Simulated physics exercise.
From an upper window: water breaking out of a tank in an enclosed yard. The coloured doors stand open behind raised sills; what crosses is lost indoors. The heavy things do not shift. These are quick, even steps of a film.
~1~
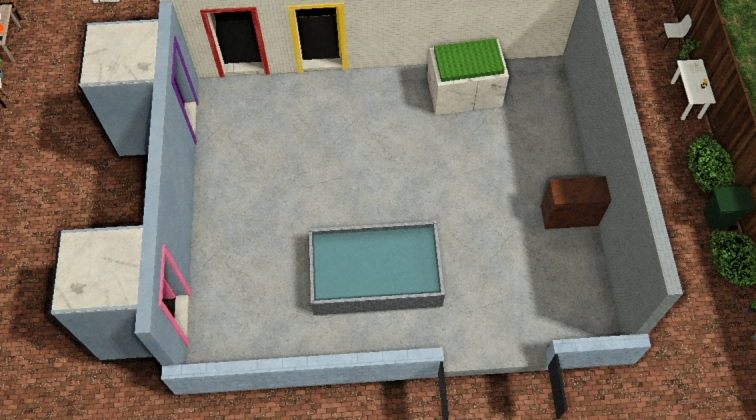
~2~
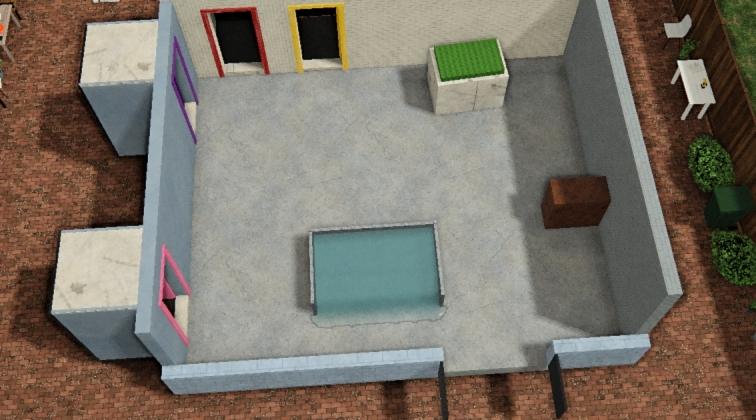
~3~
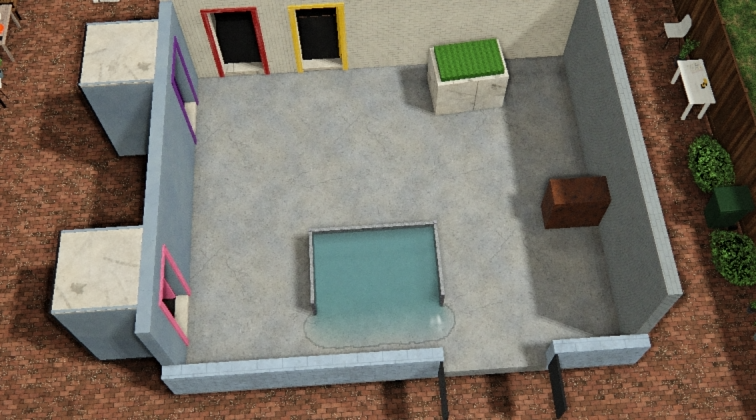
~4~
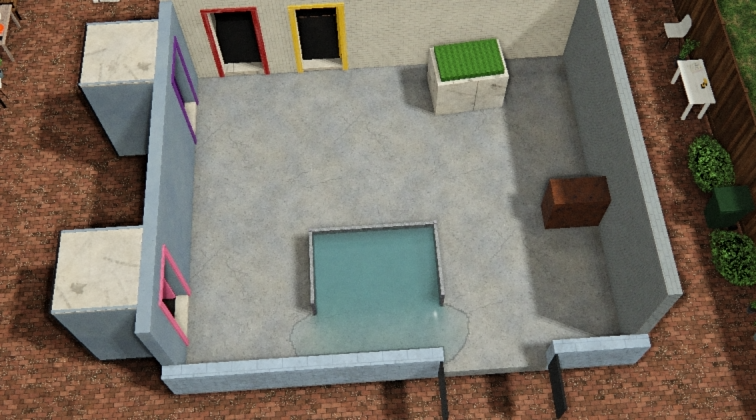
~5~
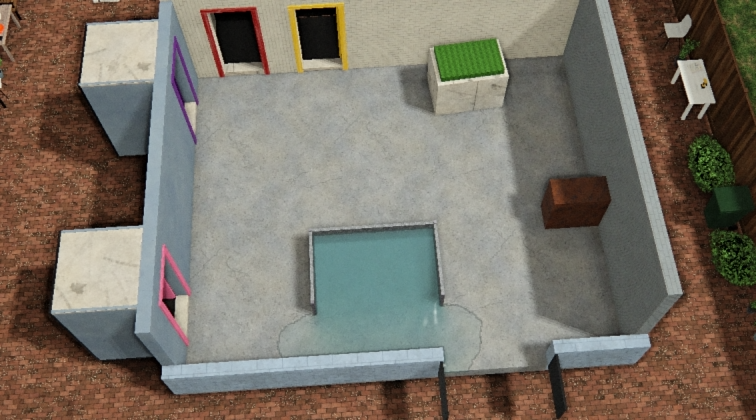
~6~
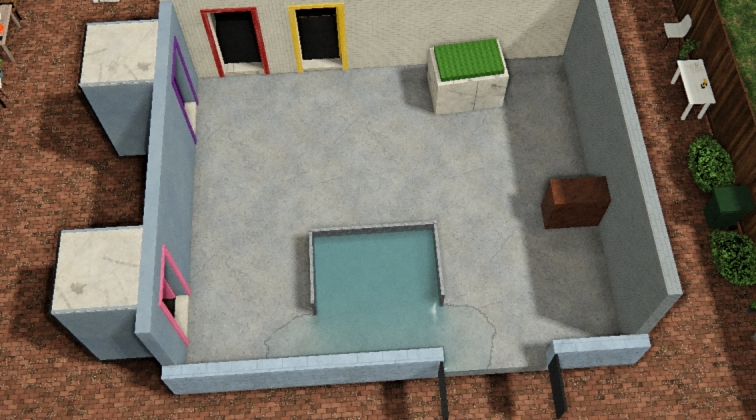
Water pouring from the open front of a rectangular tank and spreading in a thin sheet across a walled grey yard.
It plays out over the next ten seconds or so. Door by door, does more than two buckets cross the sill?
The purple door stays under that; the red door stays under that; the pink door takes more than that; the yellow door stays under that.
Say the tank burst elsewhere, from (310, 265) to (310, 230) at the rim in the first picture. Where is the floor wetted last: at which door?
The yellow one.
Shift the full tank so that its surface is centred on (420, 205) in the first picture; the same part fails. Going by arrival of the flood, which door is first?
I say the door marked pink.
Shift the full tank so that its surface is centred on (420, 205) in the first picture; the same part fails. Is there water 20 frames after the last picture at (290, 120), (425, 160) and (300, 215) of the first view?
In that order: No water, dry, dry.
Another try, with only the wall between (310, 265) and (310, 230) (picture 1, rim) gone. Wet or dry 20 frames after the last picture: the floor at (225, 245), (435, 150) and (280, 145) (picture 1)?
In turn: Under water, not flooded, dry.
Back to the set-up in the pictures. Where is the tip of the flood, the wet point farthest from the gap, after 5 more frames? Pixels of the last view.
Roughly at (206, 375).
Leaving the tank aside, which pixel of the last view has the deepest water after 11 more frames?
Roughly at (186, 377).
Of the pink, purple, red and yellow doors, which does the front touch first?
It is the door marked pink.
A moment on, water covers 10 % of the floor; the purple door not reached, the red door not reached, the pink door not reached, the yellow door not reached.
Next, water covers 20 % of the floor; the purple door not reached, the red door not reached, the pink door under two buckets in, the yellow door not reached.
Then, water covers 30 % of the floor; the purple door not reached, the red door not reached, the pink door over two buckets in, the yellow door not reached.
Later, water covers 50 % of the floor; the purple door wet at the sill, nothing in, the red door wet at the sill, nothing in, the pink door far over two buckets in, the yellow door not reached.
In the end, water covers 65 % of the floor; the purple door wet at the sill, nothing in, the red door wet at the sill, nothing in, the pink door far over two buckets in, the yellow door wet at the sill, nothing in.
